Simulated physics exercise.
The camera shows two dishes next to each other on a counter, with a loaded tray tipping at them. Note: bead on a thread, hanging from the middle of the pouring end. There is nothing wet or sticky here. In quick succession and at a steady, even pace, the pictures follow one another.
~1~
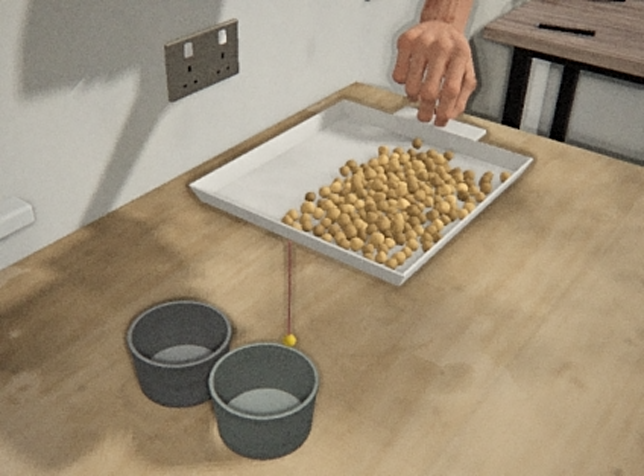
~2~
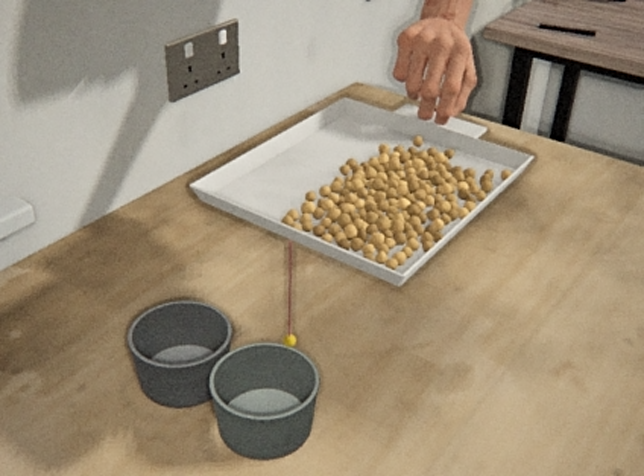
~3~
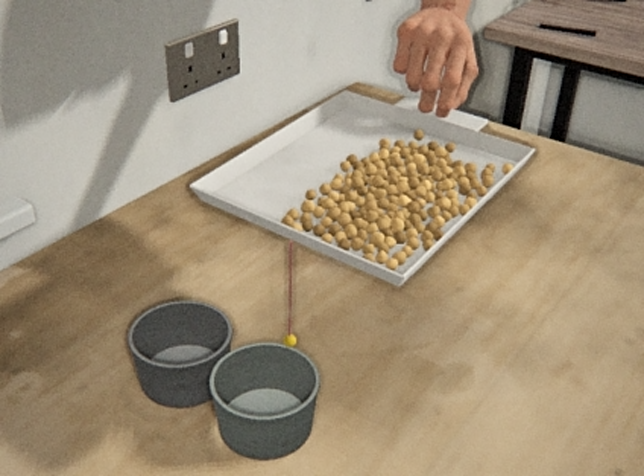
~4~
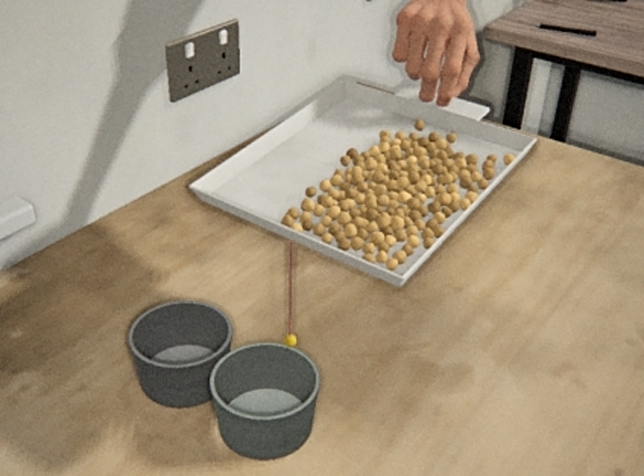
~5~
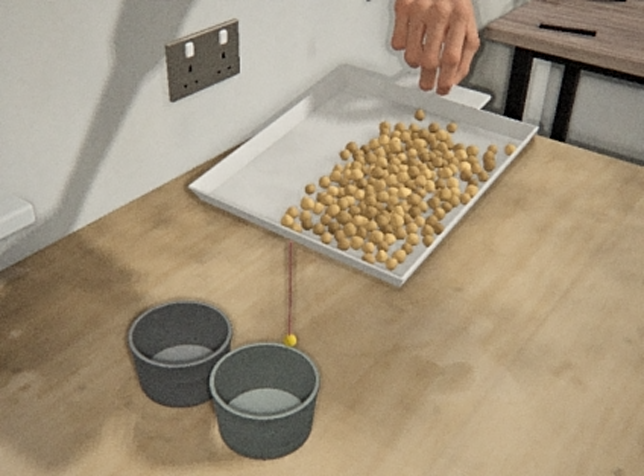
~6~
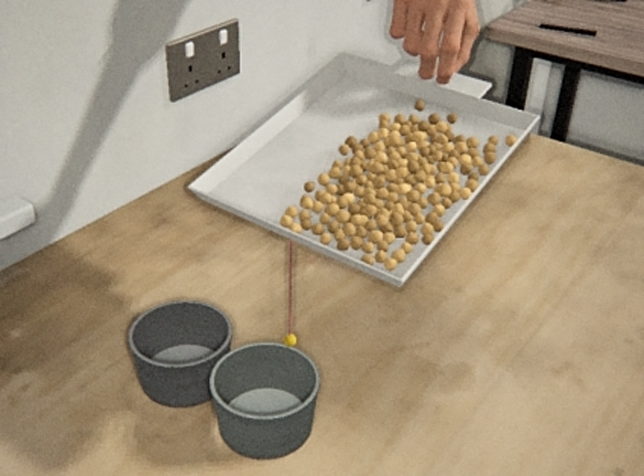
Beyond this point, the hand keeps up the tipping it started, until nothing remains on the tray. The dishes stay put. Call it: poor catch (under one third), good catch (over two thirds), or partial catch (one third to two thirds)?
Partial catch.
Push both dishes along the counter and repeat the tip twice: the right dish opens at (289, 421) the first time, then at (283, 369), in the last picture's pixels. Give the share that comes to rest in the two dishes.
Trial 1 near 70 percent, trial 2 near 40 percent.
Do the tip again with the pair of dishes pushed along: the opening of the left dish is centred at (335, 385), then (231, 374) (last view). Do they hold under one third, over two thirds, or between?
Taking the two places in turn, the answer is below one third and then more than two thirds.
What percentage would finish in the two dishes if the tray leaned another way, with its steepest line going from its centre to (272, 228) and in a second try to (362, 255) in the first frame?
Around 80 per cent first, around 0 per cent next.
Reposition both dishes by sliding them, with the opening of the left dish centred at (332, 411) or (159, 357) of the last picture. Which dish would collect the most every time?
Try one: The left-side dish. Try two: The right-side dish.
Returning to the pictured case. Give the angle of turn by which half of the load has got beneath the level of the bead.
Somewhere around 80 degrees.
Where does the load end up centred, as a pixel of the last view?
Roughly at pixel (277, 440).
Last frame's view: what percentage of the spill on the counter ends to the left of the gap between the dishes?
Near 20 per cent.
Shortly afterwards, tray tipped steeply; all but a few on the tray; only a few in the right dish; only a few outside both; only a few in the air.
Next, tray tipped right over; near a third in the right dish; a little in the left dish; near half outside both; only a few in the air.
Some moments later, tray tipped past a quarter turn; near a third in the right dish; a little in the left dish; near half outside both.
In the end, tray tipped past a quarter turn; near a third in the right dish; a little in the left dish; near half outside both.
